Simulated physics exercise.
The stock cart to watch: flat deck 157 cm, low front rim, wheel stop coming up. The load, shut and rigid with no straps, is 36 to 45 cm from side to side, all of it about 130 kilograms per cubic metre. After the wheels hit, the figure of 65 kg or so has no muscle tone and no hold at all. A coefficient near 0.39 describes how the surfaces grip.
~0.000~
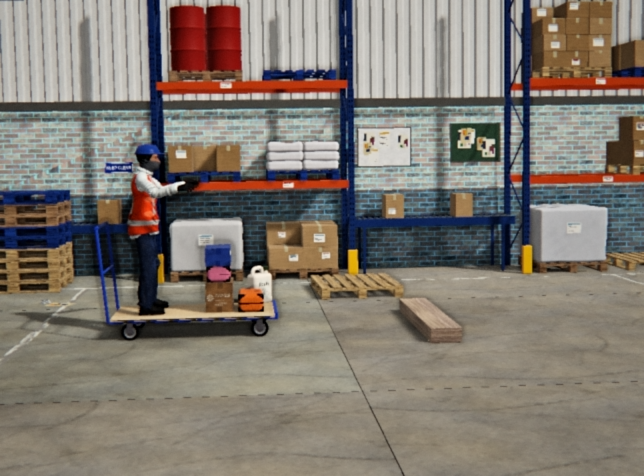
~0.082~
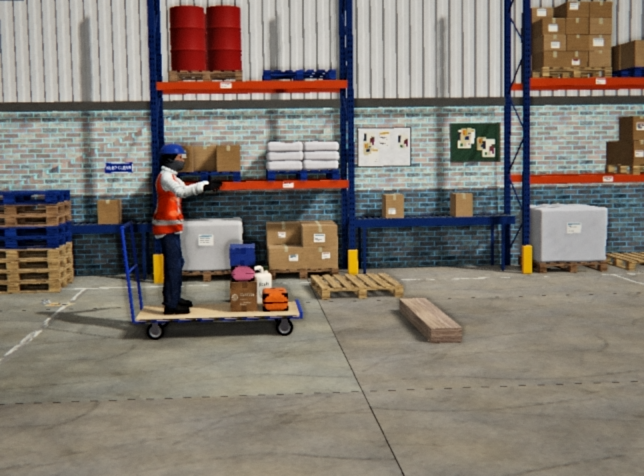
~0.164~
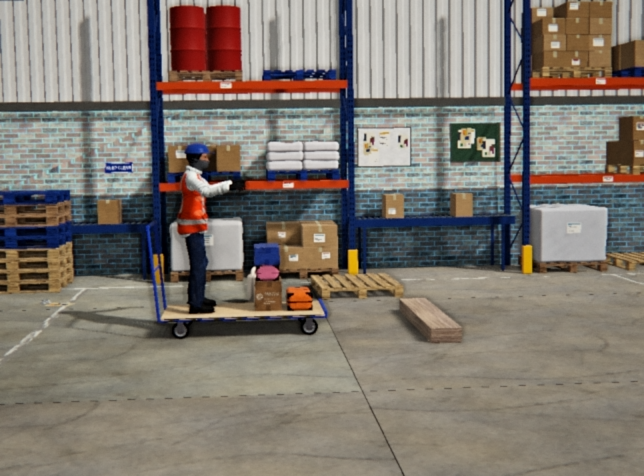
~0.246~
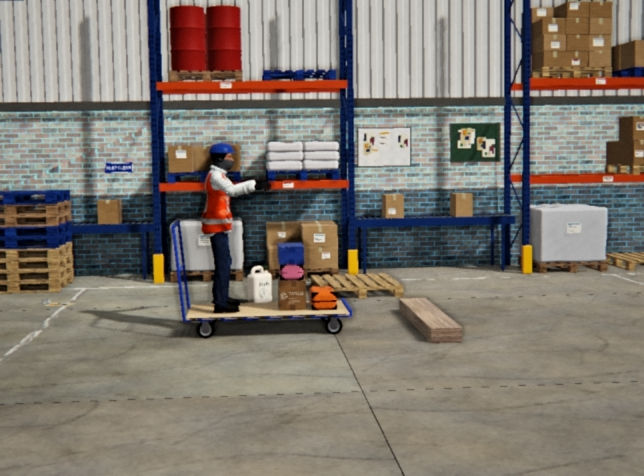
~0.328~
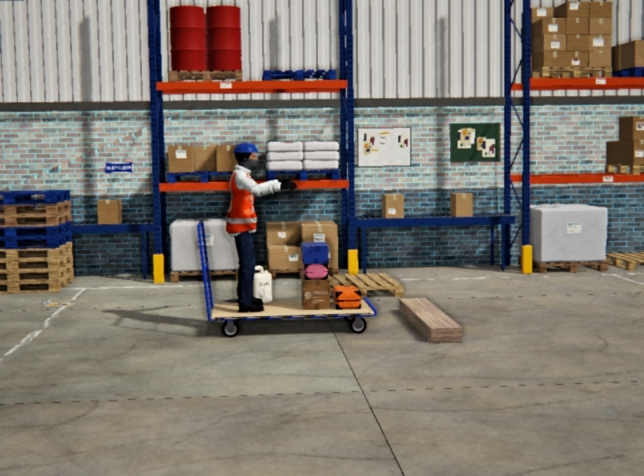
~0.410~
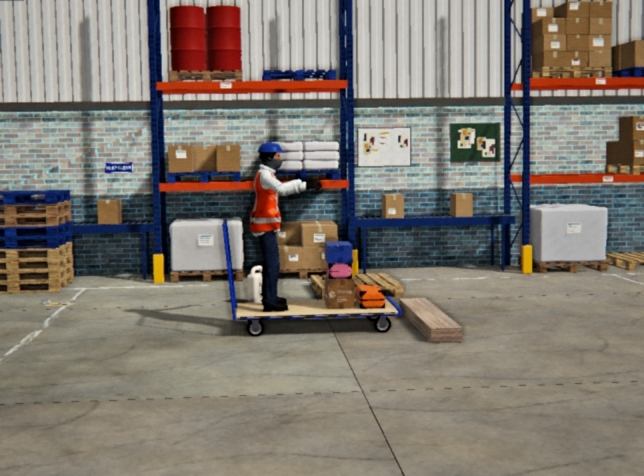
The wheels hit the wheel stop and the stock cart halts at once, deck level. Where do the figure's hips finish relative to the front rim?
The figure's hips finish beyond the front rim.
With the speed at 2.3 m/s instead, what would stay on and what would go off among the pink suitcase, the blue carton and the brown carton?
Result - pink ends up off, blue ends up off, brown stays aboard.
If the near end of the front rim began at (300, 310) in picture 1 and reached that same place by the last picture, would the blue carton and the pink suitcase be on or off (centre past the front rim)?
Result: Blue gone, pink gone.
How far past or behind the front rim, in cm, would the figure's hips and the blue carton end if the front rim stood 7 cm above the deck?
Both clear the rim - hips by 50 cm, blue by 150 cm.
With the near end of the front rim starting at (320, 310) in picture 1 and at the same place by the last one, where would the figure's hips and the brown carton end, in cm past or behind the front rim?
Hips 60 behind, brown 40 behind.
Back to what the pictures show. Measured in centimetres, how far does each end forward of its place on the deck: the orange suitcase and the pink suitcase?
The orange one ends 10 cm ahead of its place and the pink one 170 cm ahead.
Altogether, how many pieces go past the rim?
The number of them is 2.
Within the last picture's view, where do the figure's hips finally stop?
(475, 297).
After 0.51 s the deck stops.
After 0.76 s the figure's hips are 55 cm behind the rim, near (368, 246) in the last picture's view.
After 1.06 s the figure's hips are 26 cm behind the rim, near (397, 265) in the last picture's view.
After 1.51 s the figure's hips are 35 cm past the rim, near (456, 292) in the last picture's view.
When all is still (3.0 s), past the rim, blue carton, pink suitcase and the figure's hips; behind it, brown carton and orange suitcase.
